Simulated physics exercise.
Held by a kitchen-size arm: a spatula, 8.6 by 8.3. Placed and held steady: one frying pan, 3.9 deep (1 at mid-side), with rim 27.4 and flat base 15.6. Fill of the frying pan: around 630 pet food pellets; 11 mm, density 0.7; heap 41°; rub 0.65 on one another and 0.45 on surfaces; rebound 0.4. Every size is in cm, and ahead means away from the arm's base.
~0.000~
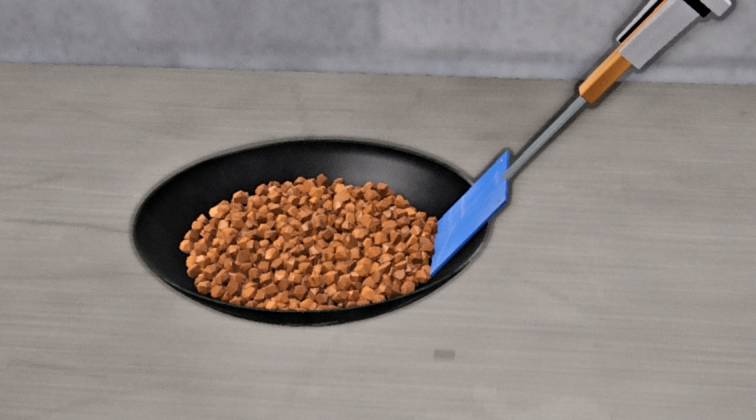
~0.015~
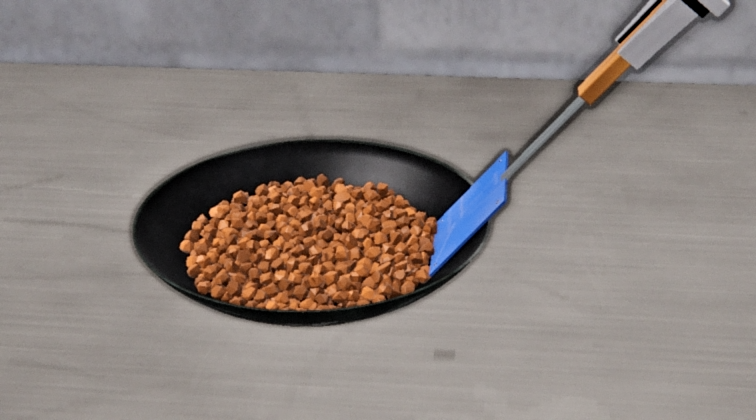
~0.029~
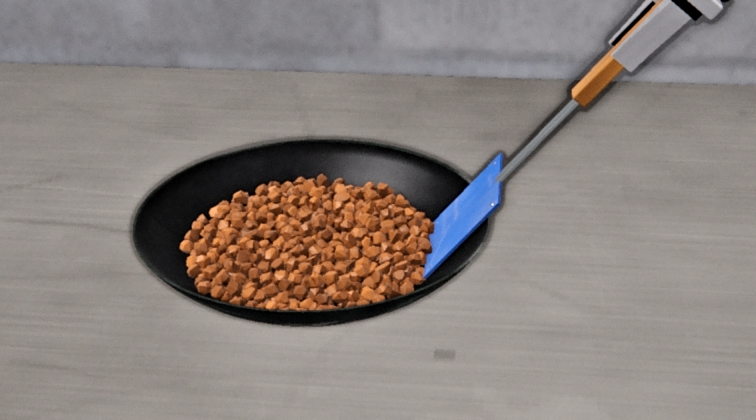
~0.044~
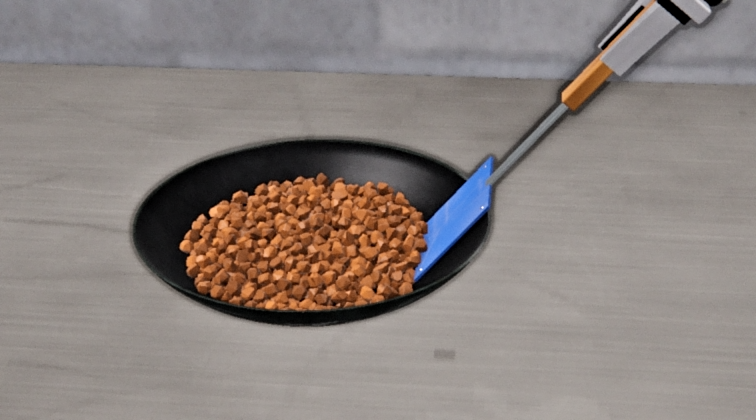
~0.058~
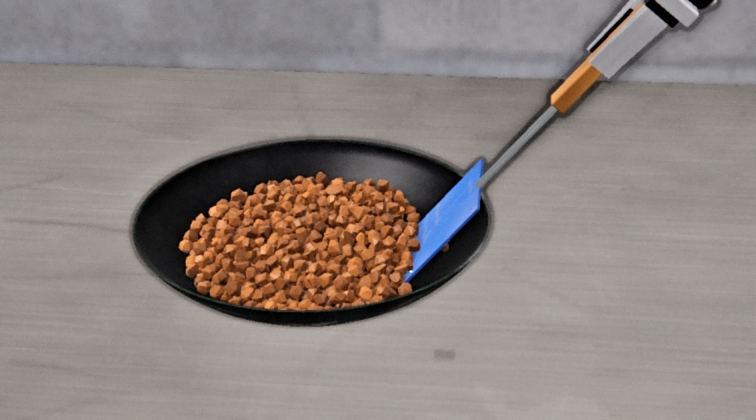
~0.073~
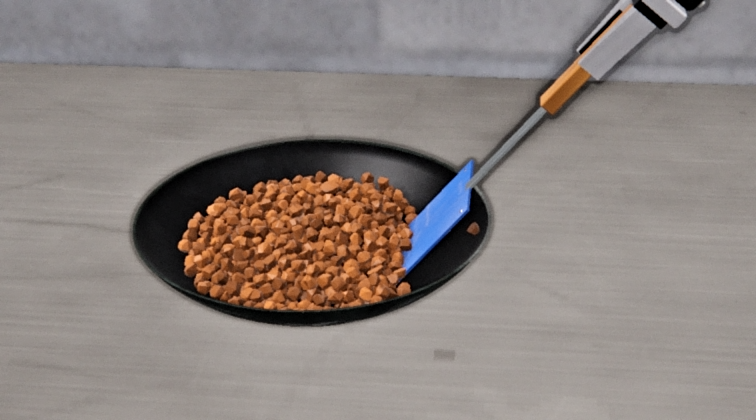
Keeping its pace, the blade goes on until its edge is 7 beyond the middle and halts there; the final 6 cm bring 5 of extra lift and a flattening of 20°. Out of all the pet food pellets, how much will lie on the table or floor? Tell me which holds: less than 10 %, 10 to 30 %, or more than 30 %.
Less than 10 % holds.
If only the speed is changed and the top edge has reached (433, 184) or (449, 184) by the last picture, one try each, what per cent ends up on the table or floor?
About 20 and 10 percent.
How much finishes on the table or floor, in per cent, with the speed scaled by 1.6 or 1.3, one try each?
Try one about 10 %, try two about 10 %.
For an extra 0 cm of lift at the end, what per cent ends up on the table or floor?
It comes to near 15 percent.
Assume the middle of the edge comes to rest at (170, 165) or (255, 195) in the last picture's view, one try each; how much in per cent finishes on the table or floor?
About 30 and 0 per cent.
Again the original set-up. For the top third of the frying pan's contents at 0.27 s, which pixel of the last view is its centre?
It is centred close to (203, 210).
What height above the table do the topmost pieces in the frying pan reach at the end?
Roughly 6.5 centimetres.
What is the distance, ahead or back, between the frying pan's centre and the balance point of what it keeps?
I'd put it at roughly 5.0 cm toward the front.
After 0.17 s, sloping 51°, highest piece 12 above the table; 628 in the frying pan, 1 on the blade or in flight.
After 0.27 s, sloping 43°, highest piece 10 above the table; 624 in the frying pan, 5 on the blade or in flight.
After 0.52 s, sloping 31°, highest piece 6 above the table; 612 in the frying pan, 17 on the table or floor.
After 1.57 s, sloping 31°, highest piece 6 above the table; 610 in the frying pan, 19 on the table or floor.
At rest, 610 in the frying pan, 19 on the table or floor. That is 3 % on the table or floor.
